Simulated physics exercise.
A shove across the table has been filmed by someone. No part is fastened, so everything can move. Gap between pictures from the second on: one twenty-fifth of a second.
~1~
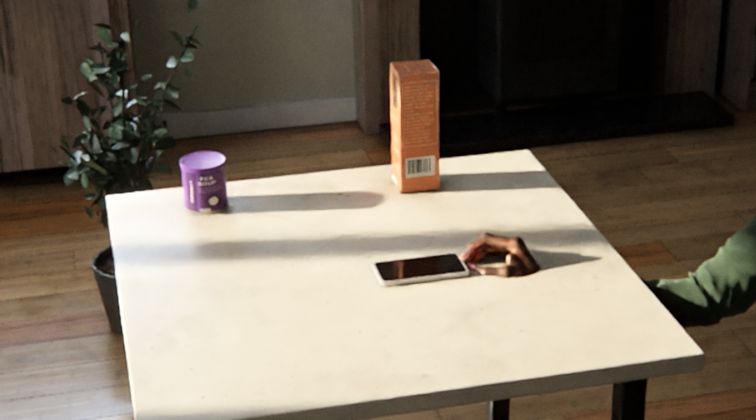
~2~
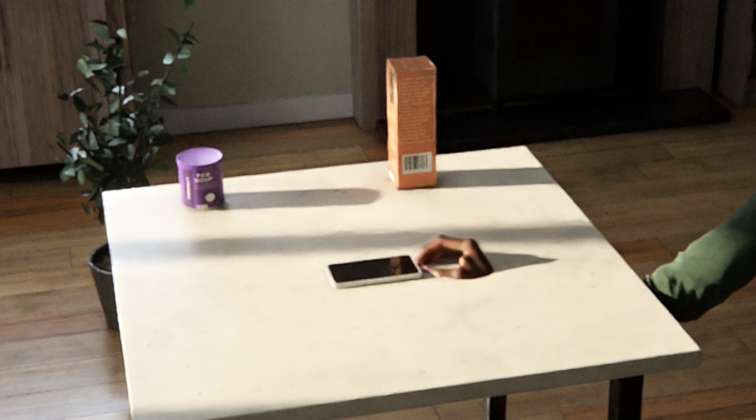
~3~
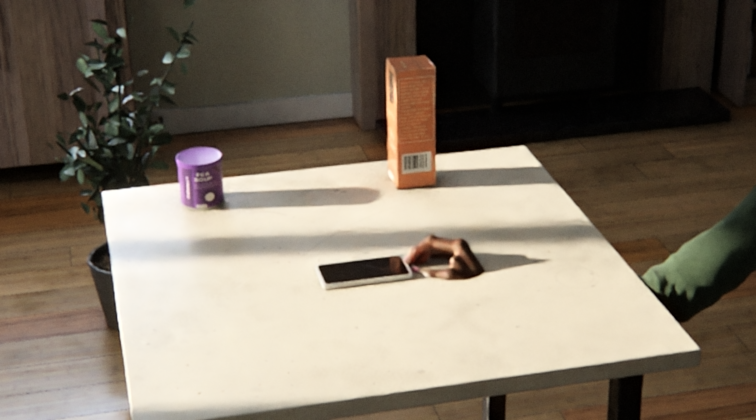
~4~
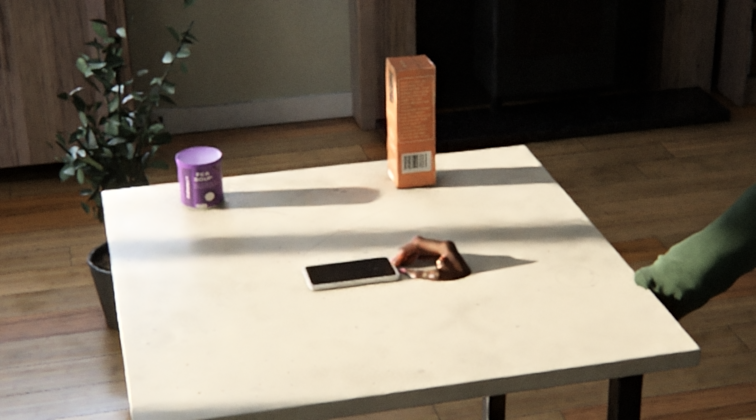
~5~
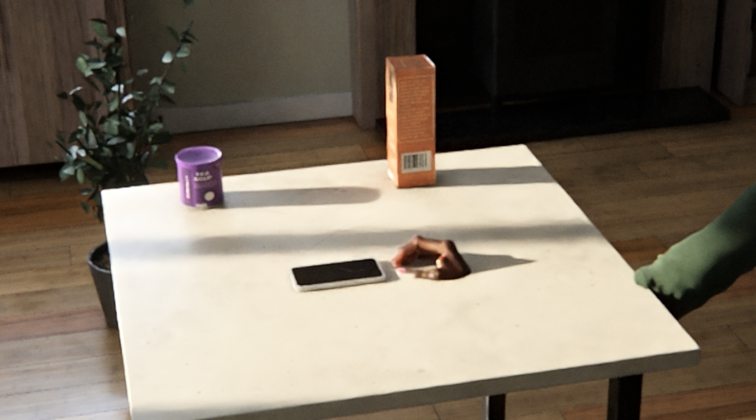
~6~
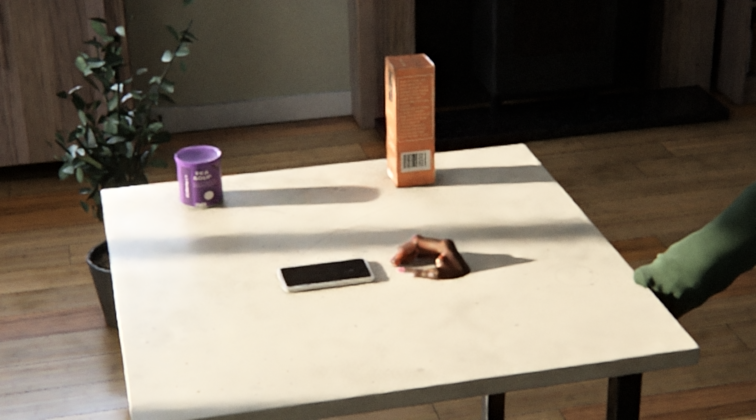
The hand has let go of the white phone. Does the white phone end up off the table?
No - kept on top.
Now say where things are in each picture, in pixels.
Under the hand; white phone (420, 269), in the first picture.
Under the hand; white phone (373, 271), in the second picture.
Under the hand; white phone (363, 272), in the third picture.
White phone (350, 273), in the fourth picture.
White phone (337, 274) slid a little, in the fifth picture.
White phone (325, 275) slid a little, in the sixth picture.
Then, 0.10 s after the last picture, white phone slid a little near (311, 277).
Then, 0.30 s after the last picture, white phone resting near (310, 275).
At rest, moved from the start, white phone. Seen from the same camera at the end, white phone near (310, 277).
